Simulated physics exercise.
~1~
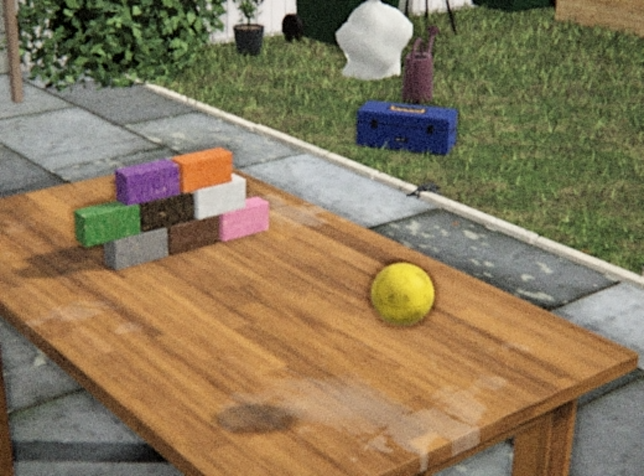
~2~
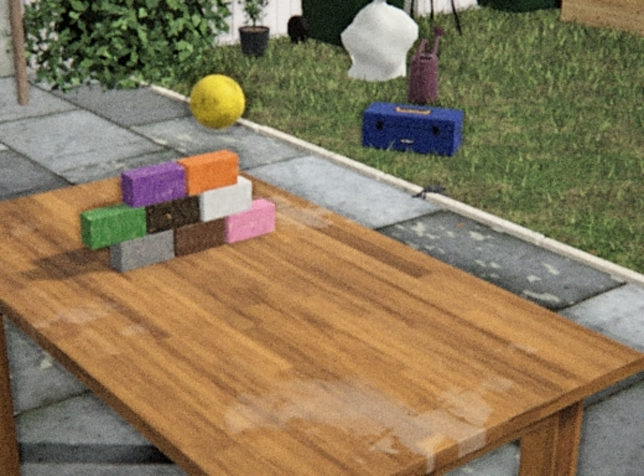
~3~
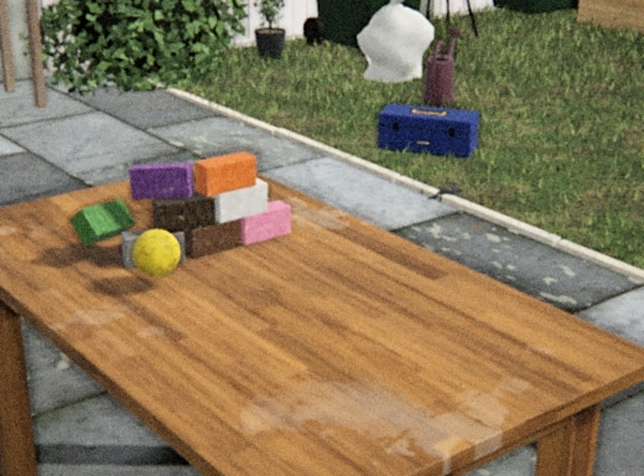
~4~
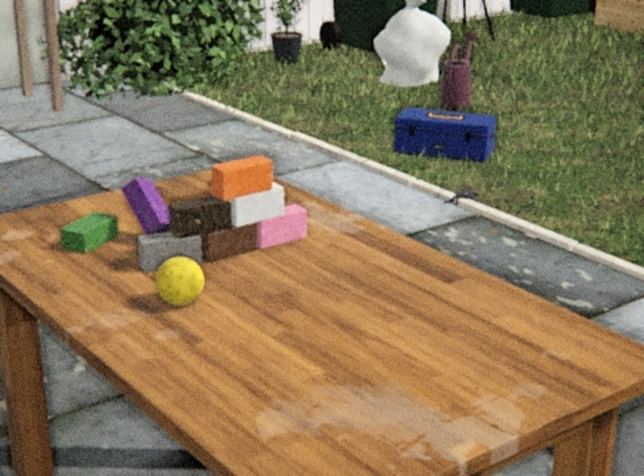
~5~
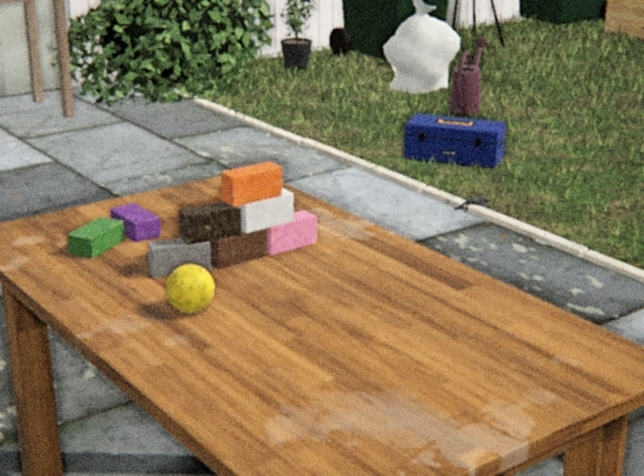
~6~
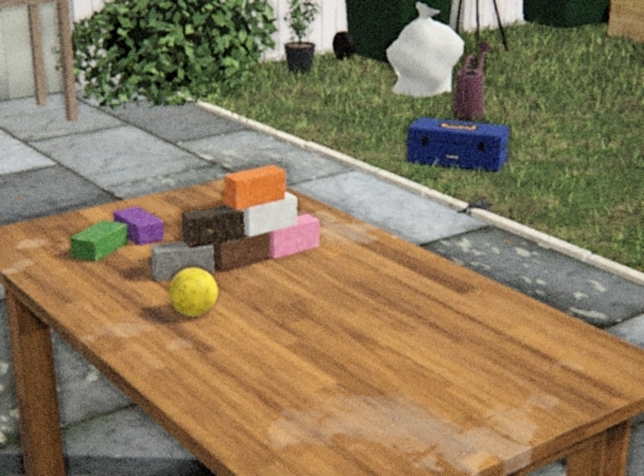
On a wooden patio table, a yellow ball flies into stacked coloured blocks, toppling the green and purple ones before settling nearby.
